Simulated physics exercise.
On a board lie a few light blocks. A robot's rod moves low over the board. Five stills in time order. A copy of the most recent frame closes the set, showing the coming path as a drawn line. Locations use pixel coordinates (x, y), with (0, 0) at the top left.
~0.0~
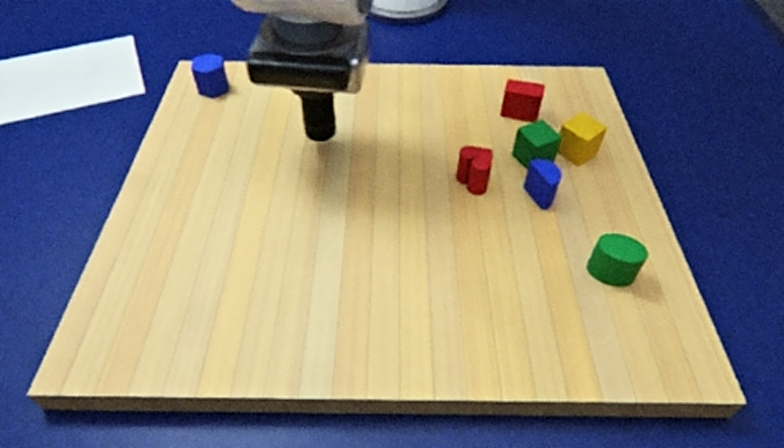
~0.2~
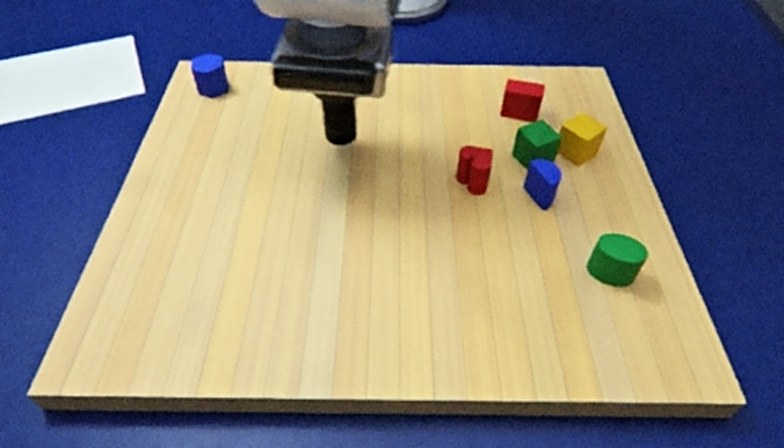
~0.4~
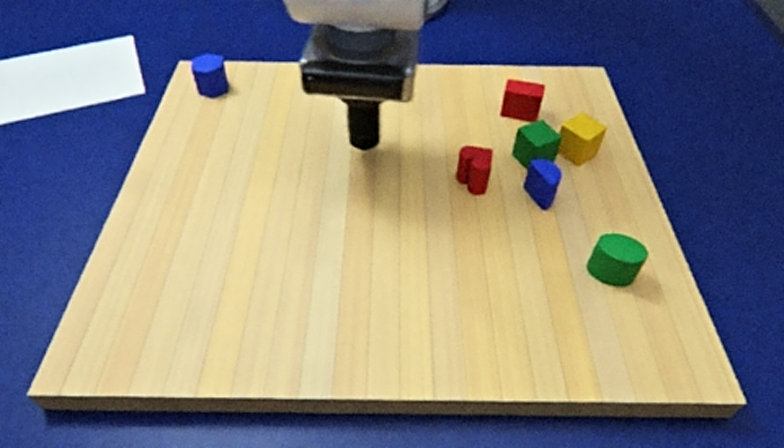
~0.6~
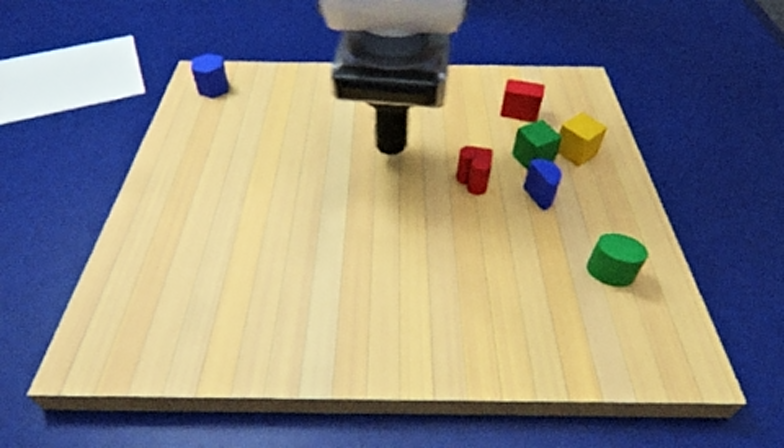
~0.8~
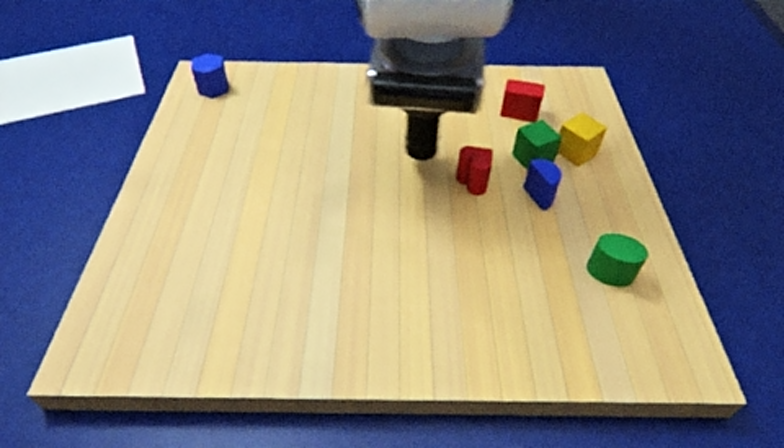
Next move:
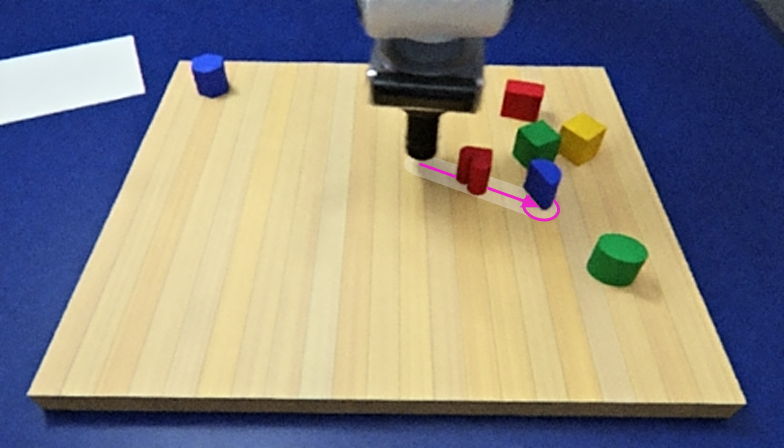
A robot arm moves its rod rightward over the board while the colored blocks stay still.
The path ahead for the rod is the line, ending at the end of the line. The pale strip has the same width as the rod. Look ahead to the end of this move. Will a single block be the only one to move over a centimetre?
No, I don't think so.
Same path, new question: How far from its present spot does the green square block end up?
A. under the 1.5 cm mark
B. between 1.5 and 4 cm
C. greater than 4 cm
Correct choice: A.
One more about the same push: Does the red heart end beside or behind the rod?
That would be a no.
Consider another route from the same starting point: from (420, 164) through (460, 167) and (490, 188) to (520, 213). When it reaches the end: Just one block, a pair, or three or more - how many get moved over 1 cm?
It moves one block.
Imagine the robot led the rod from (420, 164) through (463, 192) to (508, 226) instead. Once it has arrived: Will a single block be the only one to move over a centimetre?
Yes, that is how it ends up.
Drawn move, straight from (420, 164) to (541, 207).
The first path, step by step. One third of the way, rod at (462, 165); red heart at (499, 163).
Two thirds of the way, rod at (504, 180); red heart at (545, 176); blue D-shaped block at (568, 170), turned 20° clockwise.
At the end, rod at (545, 194); red heart at (589, 184), turned 35° anticlockwise; green square block still; blue D-shaped block at (602, 171).
